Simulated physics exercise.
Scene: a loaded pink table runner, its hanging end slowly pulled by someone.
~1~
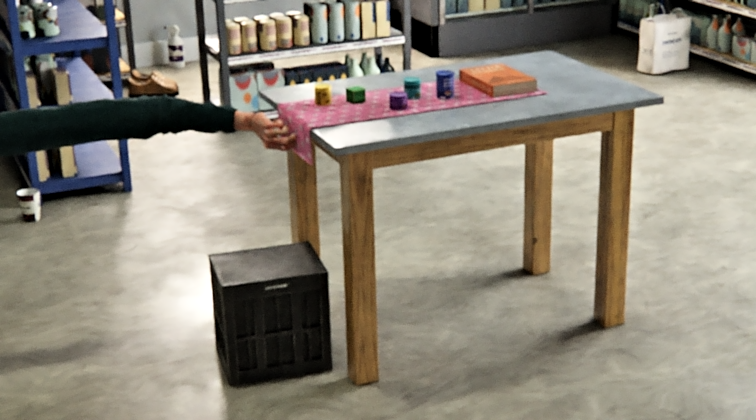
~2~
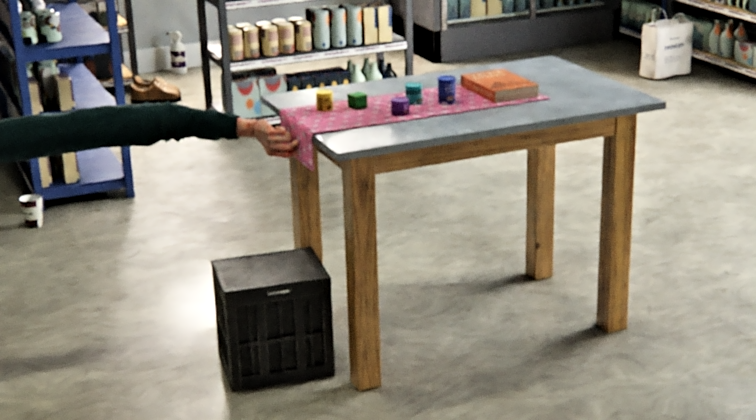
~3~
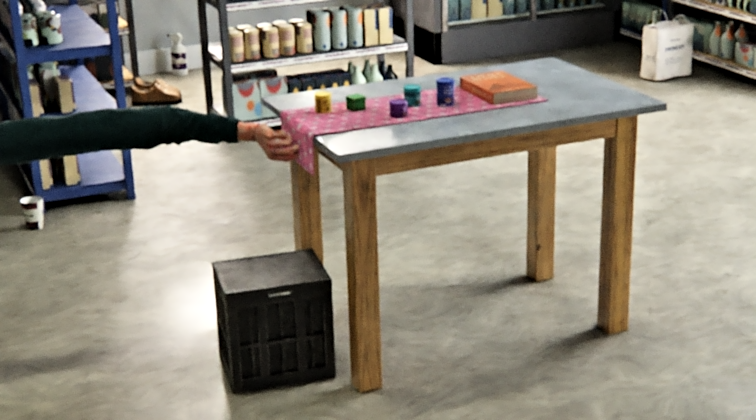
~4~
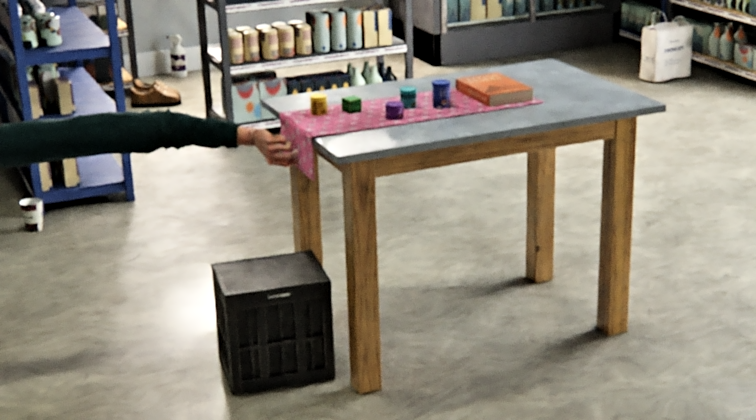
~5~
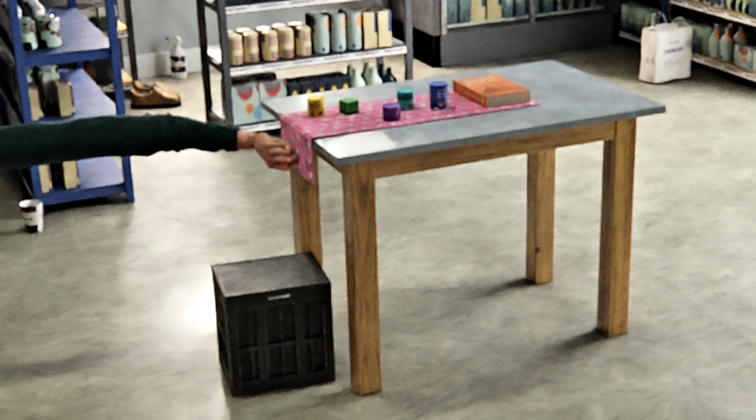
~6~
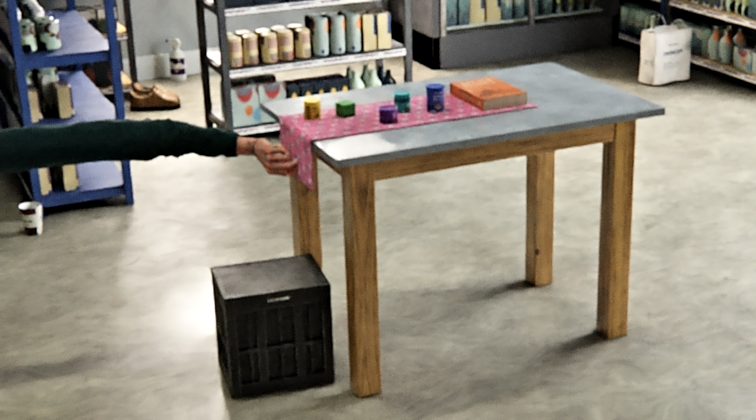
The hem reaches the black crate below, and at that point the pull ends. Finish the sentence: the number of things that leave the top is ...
It is three.
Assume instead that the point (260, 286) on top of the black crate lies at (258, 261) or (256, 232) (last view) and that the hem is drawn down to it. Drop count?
The tally is 2 and 1.
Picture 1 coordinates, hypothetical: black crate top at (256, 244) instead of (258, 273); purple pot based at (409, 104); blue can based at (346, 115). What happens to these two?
The purple pot stays aboard, and the blue can does not stay aboard.
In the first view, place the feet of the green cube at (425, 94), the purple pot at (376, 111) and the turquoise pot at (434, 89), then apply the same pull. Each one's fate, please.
Each in turn: The green cube stays aloft, the purple pot goes down, the turquoise pot stays aloft.
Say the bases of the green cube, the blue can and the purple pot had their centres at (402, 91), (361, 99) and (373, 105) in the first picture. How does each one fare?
The green cube? It stays where it is. The blue can tips off, and the purple pot tips off.
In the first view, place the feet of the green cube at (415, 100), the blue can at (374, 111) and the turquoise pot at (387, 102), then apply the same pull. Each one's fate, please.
Here's what happens: The green cube remains aboard, the blue can leaves its perch, the turquoise pot leaves its perch.
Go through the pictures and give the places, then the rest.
Hem (312, 166); yellow pot (322, 86); green cube (355, 88); purple pot (398, 94); turquoise pot (412, 79); blue can (445, 72); top of the crate (258, 273), in the first frame.
Hem (314, 172); yellow pot (324, 91), in the second frame.
Hem (314, 176); green cube (356, 96), in the third frame.
Hem (314, 181); purple pot (394, 103); top of the crate (261, 282), in the fourth frame.
Hem (315, 185); turquoise pot (405, 90), in the fifth frame.
Hem (315, 190); yellow pot (312, 100); green cube (345, 102); purple pot (388, 108); turquoise pot (402, 93); blue can (435, 86), in the sixth frame.
Soon after, hem near (298, 215); yellow pot gone.
Then, hem near (298, 250); yellow pot and green cube gone.
Further on, hem on the crate; yellow pot, green cube and purple pot gone.
At rest, hem on the crate; yellow pot, green cube and purple pot gone. The count of fallen things is three.
